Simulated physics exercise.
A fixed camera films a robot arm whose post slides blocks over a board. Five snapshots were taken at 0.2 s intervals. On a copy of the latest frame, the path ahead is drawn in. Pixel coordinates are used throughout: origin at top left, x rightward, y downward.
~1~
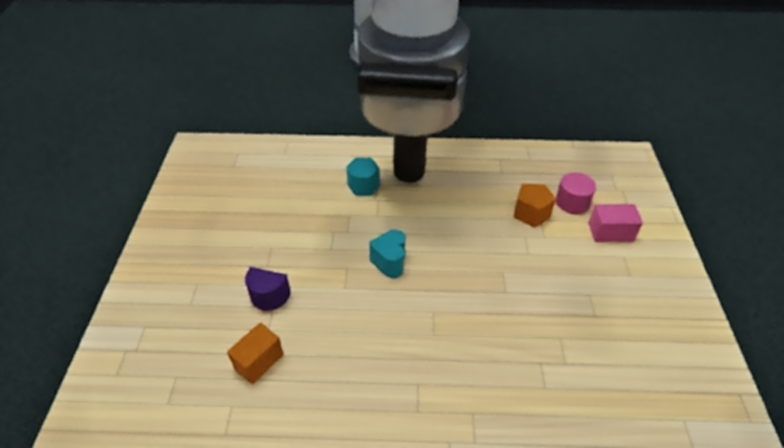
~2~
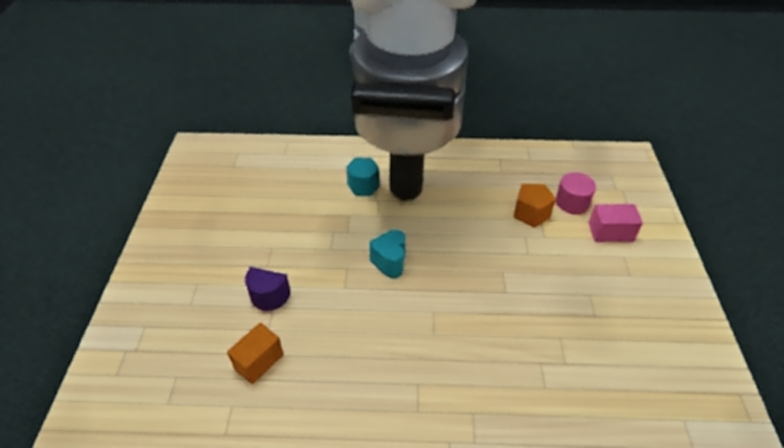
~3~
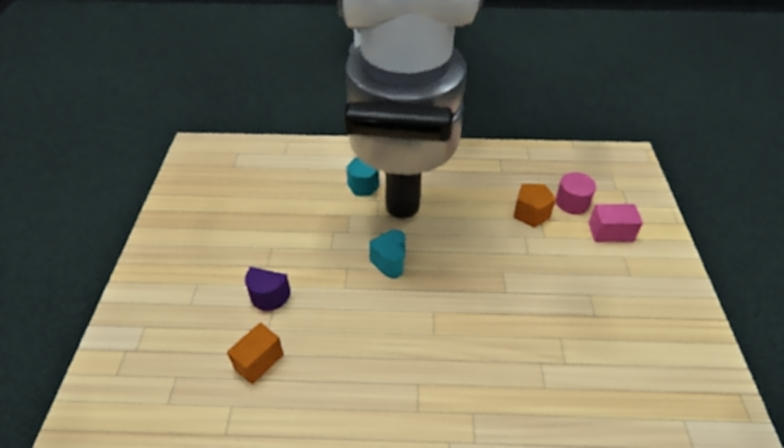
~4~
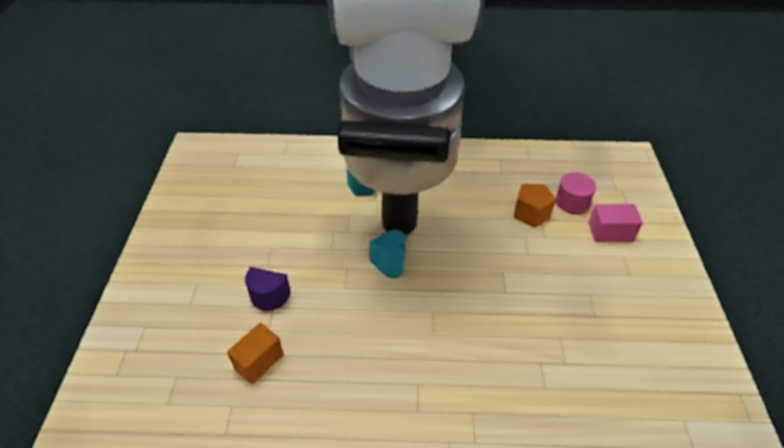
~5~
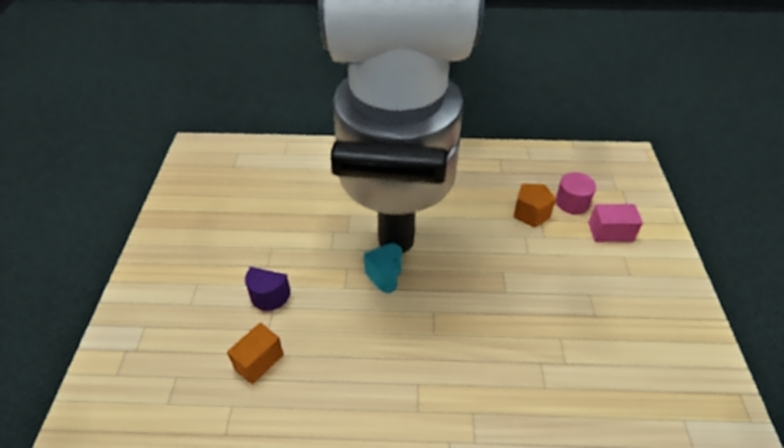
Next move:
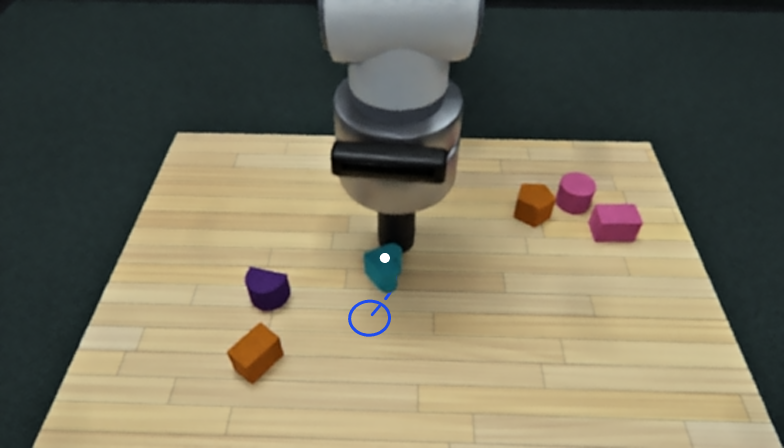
At first, a robotic arm with a dark post stands at the far edge of a wooden board scattered with small colored blocks. The arm moves steadily nearer and slightly left, passing in front of a teal block, then nudges the turquoise heart-shaped block a short way forward.
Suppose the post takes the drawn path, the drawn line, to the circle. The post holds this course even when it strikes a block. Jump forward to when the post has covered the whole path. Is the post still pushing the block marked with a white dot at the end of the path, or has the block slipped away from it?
I think it holds its spot in front.
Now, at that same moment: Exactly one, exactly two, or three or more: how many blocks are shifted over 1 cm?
The count is one.
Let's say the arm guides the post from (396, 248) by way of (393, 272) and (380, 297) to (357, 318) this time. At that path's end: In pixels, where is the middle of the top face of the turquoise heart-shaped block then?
It will end up at (322, 317).
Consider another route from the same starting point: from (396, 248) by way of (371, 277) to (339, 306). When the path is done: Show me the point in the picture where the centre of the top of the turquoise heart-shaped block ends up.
The middle of the upper face of the turquoise heart-shaped block will lie at about (357, 319) in the picture.
Drawn move, from (396, 248) via (396, 271) and (388, 295), ending at (370, 318); the dot is on the turquoise heart-shaped block.
What follows on the original path. Halfway along, post at (394, 277); turquoise heart-shaped block at (368, 288), turned 50° clockwise.
At the end, post at (369, 311); turquoise heart-shaped block at (334, 314), turned 100° clockwise.
